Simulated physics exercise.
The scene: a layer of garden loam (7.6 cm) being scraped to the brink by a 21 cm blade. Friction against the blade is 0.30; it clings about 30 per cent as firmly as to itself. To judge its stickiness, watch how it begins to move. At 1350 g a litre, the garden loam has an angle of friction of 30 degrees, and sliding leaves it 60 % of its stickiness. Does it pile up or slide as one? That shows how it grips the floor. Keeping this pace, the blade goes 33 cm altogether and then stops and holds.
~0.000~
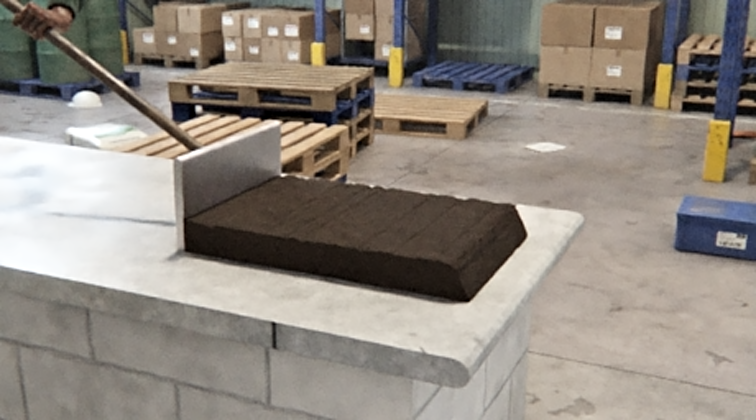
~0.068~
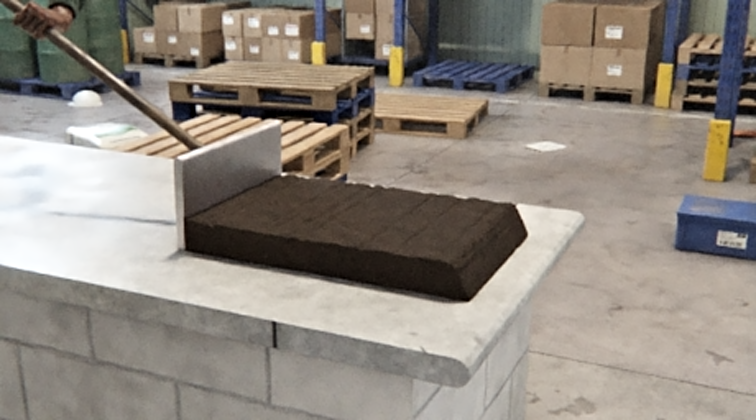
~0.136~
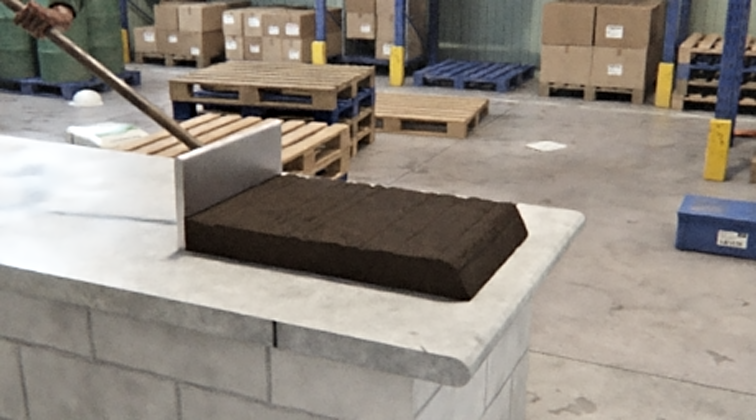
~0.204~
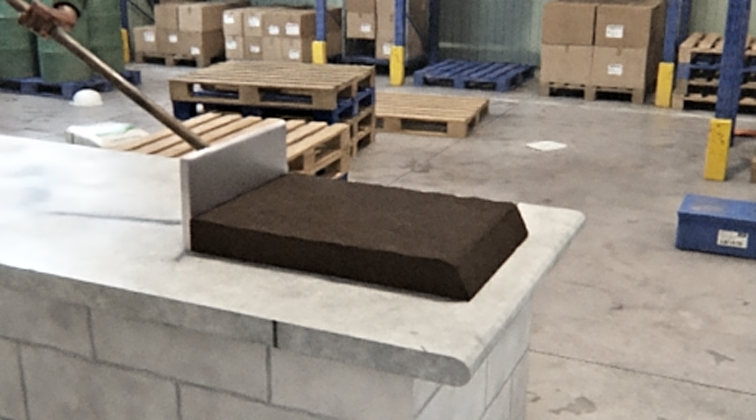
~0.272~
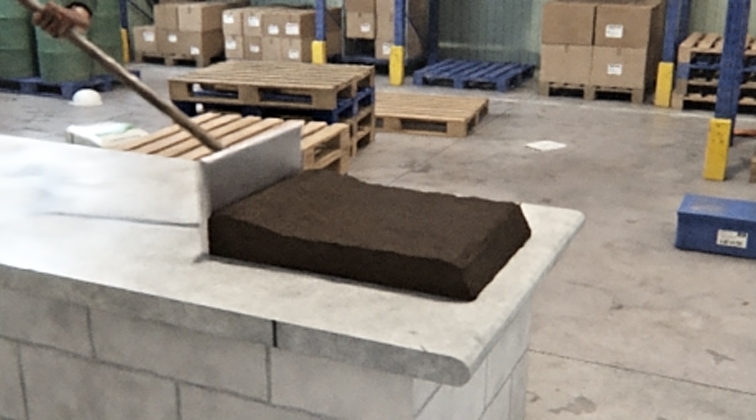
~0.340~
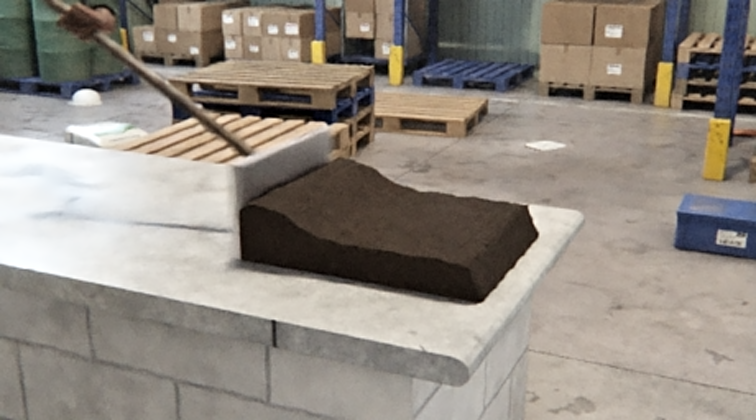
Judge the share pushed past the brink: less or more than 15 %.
I'd put it in excess of 15 per cent.
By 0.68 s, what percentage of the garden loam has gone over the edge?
Near 12 %.
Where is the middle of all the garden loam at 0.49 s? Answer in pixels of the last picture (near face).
Near (397, 263).
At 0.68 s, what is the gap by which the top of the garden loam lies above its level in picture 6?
Roughly 0 cm.
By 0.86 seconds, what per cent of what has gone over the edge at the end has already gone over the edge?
Roughly 70 per cent.
After 0.49 s, 0 % has gone over the edge.
After 0.68 s, 11 % has gone over the edge.
After 0.86 s, 27 % has gone over the edge.
After 1.04 s, 30 % has gone over the edge.
After 1.36 s, at the end, 37 % has gone over the edge.
